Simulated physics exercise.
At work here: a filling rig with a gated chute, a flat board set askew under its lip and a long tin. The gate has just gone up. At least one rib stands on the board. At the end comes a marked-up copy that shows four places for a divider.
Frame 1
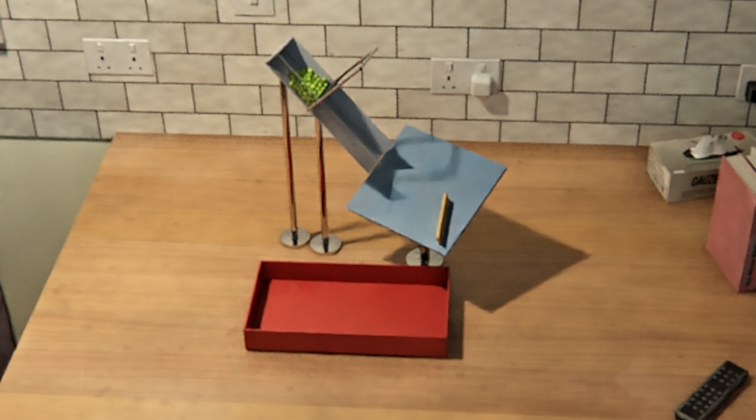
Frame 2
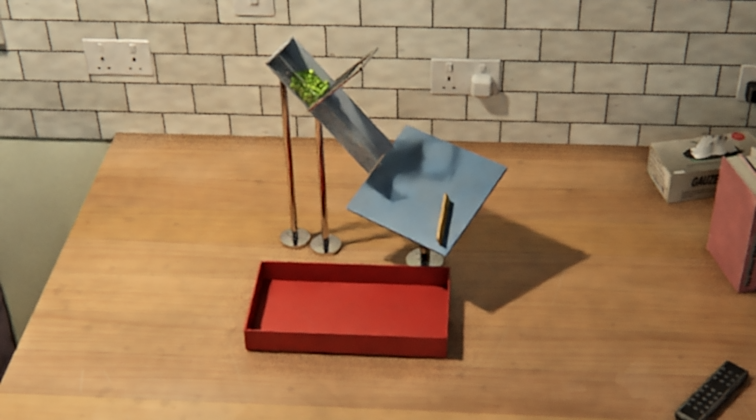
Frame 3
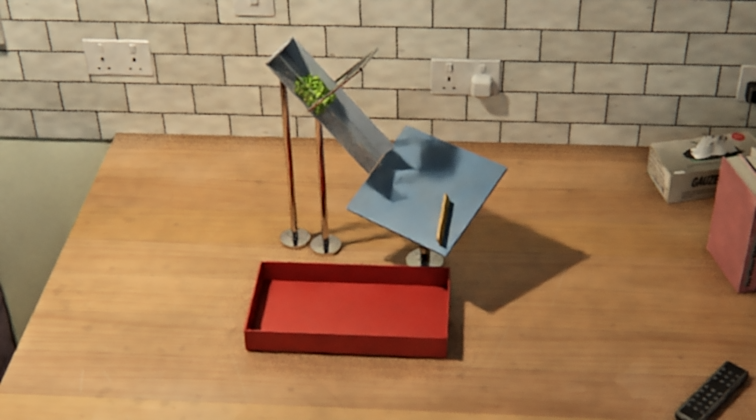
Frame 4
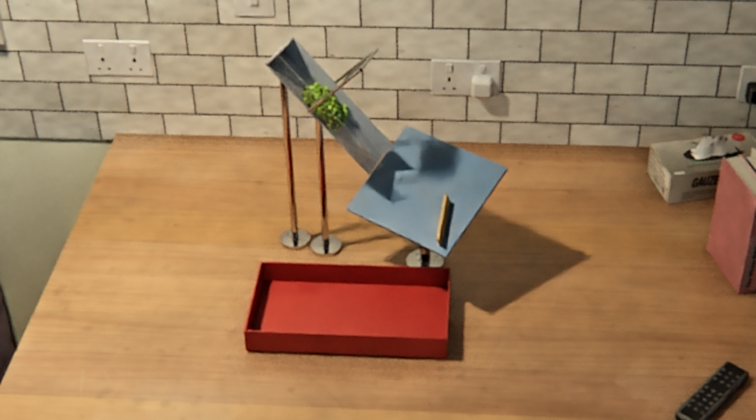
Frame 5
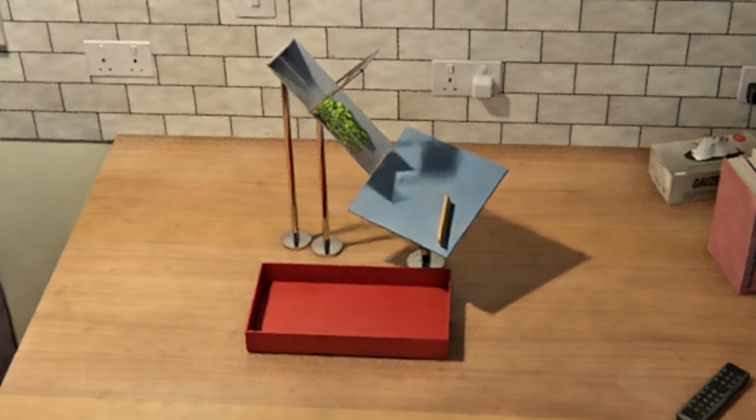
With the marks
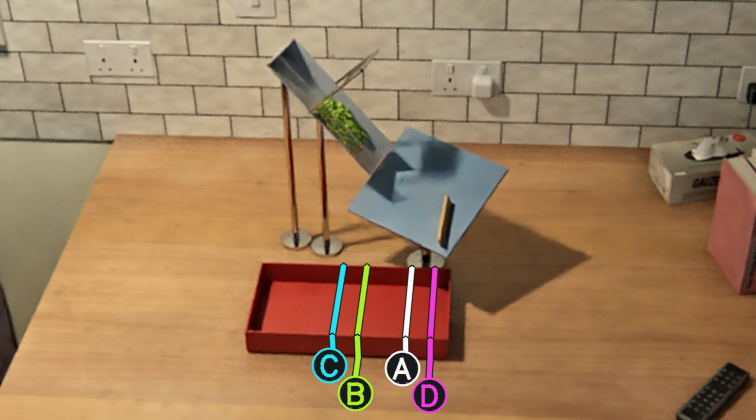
Bright green peas slide down a tilted blue-grey chute on a wooden table before a white tiled wall, seen from above by a still camera. The chute slopes rightward on copper-coloured stands to a square blue board with a small upright rib, behind an empty red tin. Gathered below the raised gate at first, the peas slip under it and stretch into a longer patch partway down.
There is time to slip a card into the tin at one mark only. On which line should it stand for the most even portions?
The best line is A.
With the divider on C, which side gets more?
Right.
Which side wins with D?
Left.
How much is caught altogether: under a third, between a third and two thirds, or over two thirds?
About that: Over two thirds.
On the marked copy, line A crosses the front rim at (405, 337); line B crosses the front rim at (357, 336); line C crosses the front rim at (332, 335); line D crosses the front rim at (430, 338).
With A, of what is caught, close to half on the left of the divider, close to half on the right.
With B, of what is caught, a small share on the left of the divider, the bulk on the right.
With C, of what is caught, only a few on the left of the divider, all but a few on the right.
With D, of what is caught, all but a few on the left of the divider, a small share on the right.
